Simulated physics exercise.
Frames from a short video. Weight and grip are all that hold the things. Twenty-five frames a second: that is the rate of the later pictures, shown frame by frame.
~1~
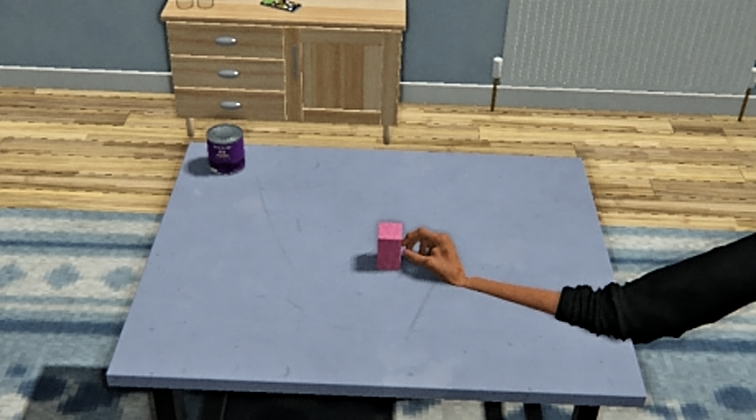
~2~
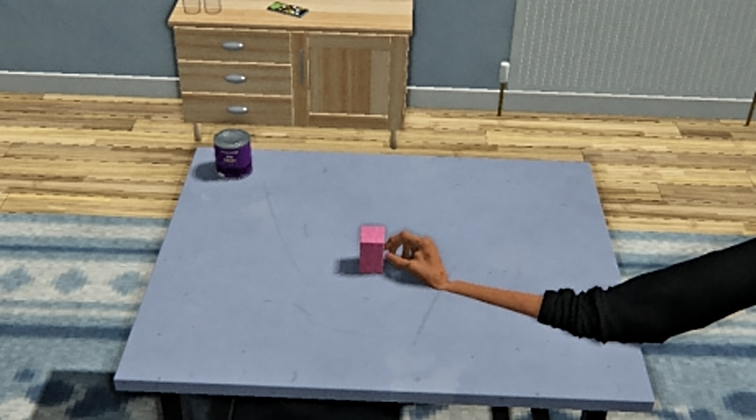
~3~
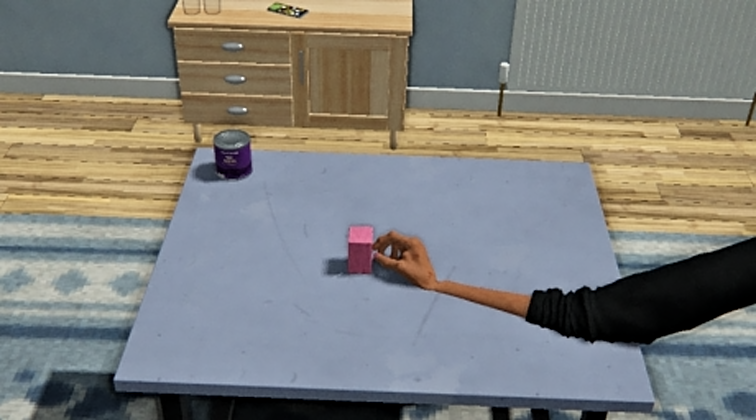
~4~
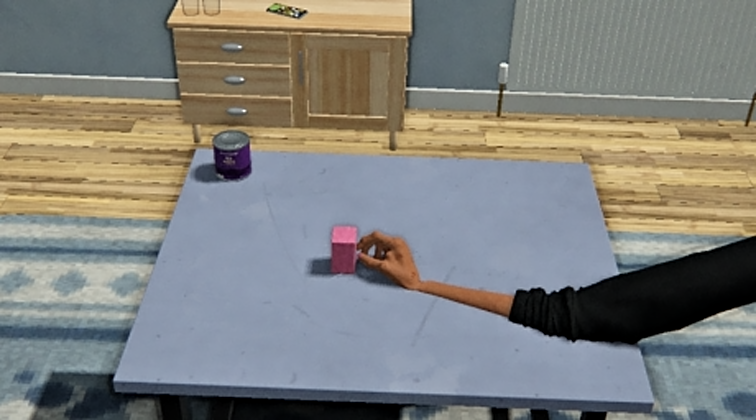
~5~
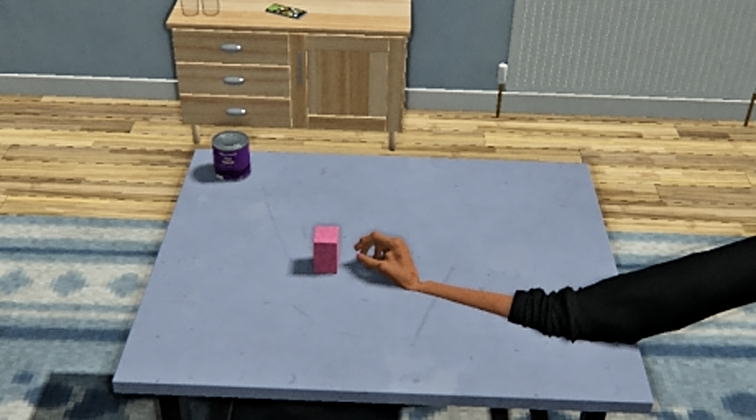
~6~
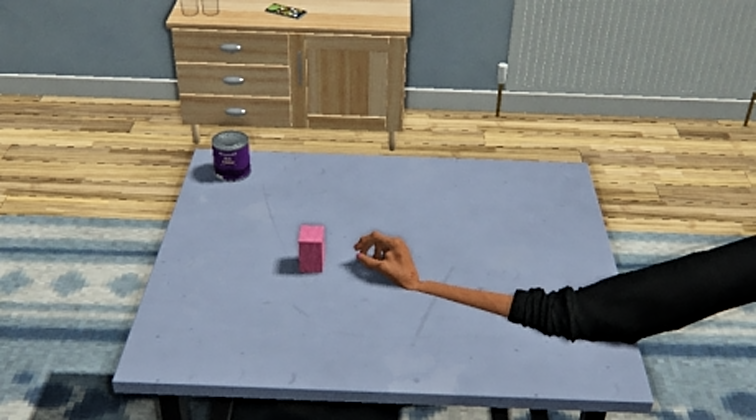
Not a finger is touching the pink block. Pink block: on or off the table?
It is aboard the table at the end.
Then, 0.10 s later than the last frame, pink block moved well along near (286, 248).
Then, 0.20 s later than the last frame, pink block moved well along near (276, 248).
Then, 0.90 s later than the last frame, pink block resting near (275, 250).
When it is over, moved from the start, pink block. End places, in pixels of the last picture, pink block near (275, 248).
